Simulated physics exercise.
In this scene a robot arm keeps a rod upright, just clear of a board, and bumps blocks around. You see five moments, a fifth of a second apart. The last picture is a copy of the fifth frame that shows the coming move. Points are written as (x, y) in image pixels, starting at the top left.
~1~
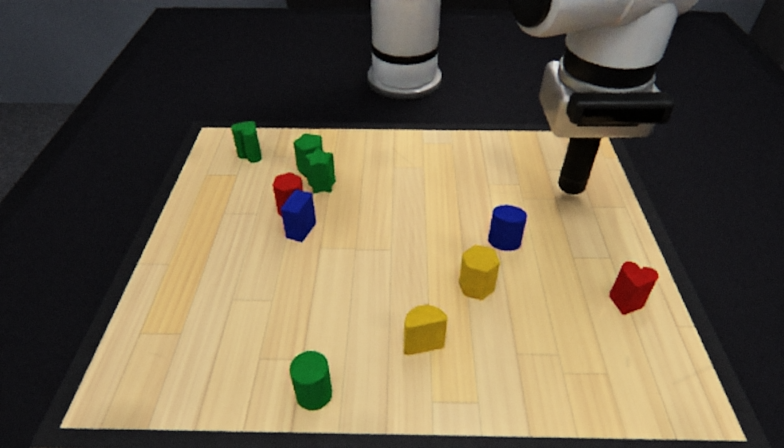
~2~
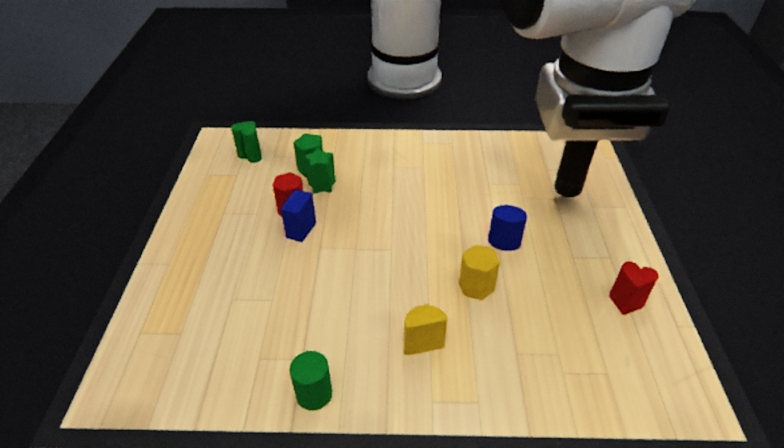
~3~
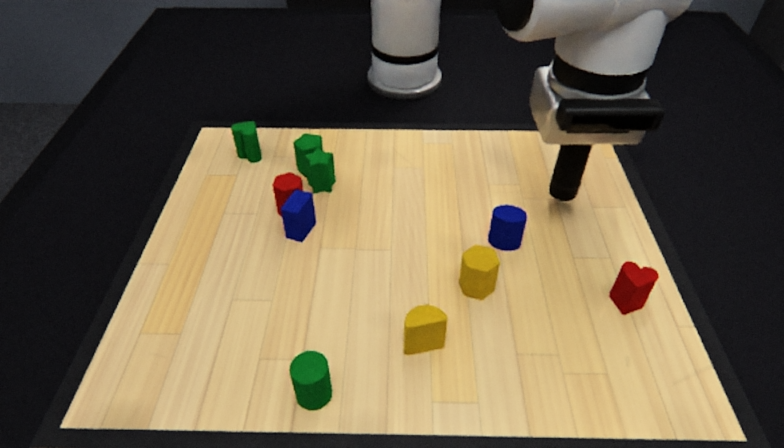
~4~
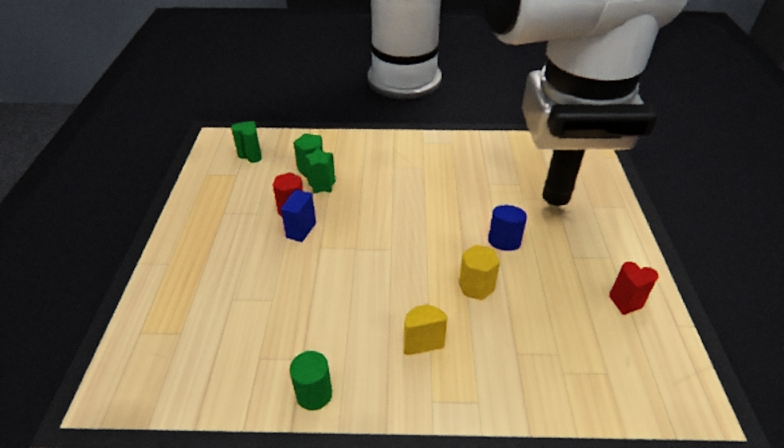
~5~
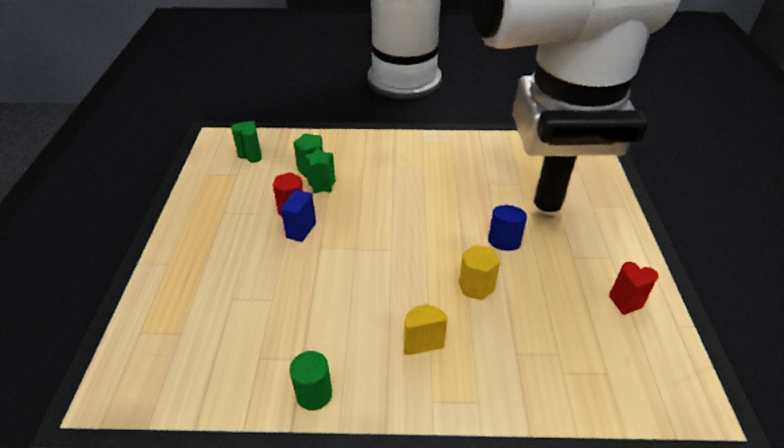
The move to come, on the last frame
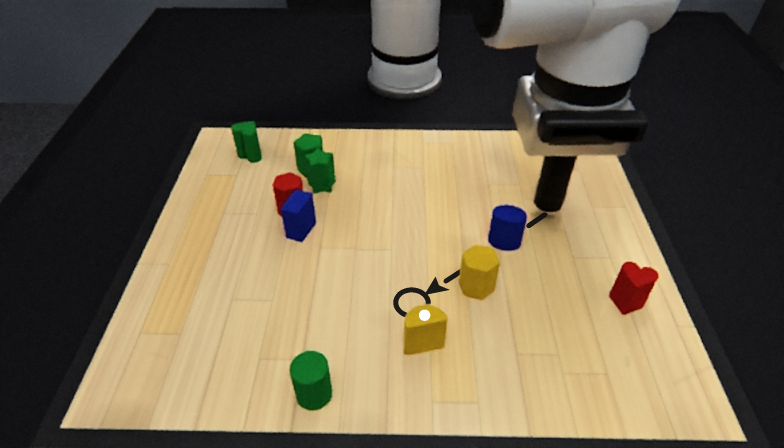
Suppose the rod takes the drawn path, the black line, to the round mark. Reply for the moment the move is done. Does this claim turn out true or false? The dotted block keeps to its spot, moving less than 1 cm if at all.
True
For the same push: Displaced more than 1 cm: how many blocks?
I'd say two blocks get moved.
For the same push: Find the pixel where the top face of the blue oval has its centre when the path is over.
My estimate: (394, 254).
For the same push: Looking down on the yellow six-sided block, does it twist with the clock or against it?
My answer: Anticlockwise.
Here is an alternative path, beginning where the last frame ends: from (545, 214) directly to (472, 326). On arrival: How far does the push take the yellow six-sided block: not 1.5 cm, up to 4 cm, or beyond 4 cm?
Moves 1.5 to 4 cm.
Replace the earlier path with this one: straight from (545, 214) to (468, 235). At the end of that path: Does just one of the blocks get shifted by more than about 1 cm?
In short: Yes.
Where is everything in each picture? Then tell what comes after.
Lower end of the rod at (571, 187), tops of blocks, yellow D-shaped block at (425, 315), yellow six-sided block at (481, 257), blue oval at (510, 213), in the first picture.
Rod at (568, 189), blocks as before, in the second picture.
Rod at (562, 193), blocks as before, in the third picture.
Rod at (556, 198), blocks as before, in the fourth picture.
Rod at (548, 204), yellow D-shaped block at (425, 315), yellow six-sided block at (481, 257), blue oval at (510, 213), in the fifth picture.
The drawn path runs straight from (545, 214) to (412, 303); the dot is on the yellow D-shaped block.
What follows on the original path. One third of the way, rod at (508, 231); blue oval at (489, 224).
Two thirds of the way, rod at (463, 260); yellow six-sided block at (472, 268), turned 60° anticlockwise; blue oval at (436, 245), turned 60° clockwise.
At the end, rod at (412, 292); yellow D-shaped block not moved; yellow six-sided block at (466, 277), turned 115° anticlockwise; blue oval at (394, 254), turned 150° clockwise.
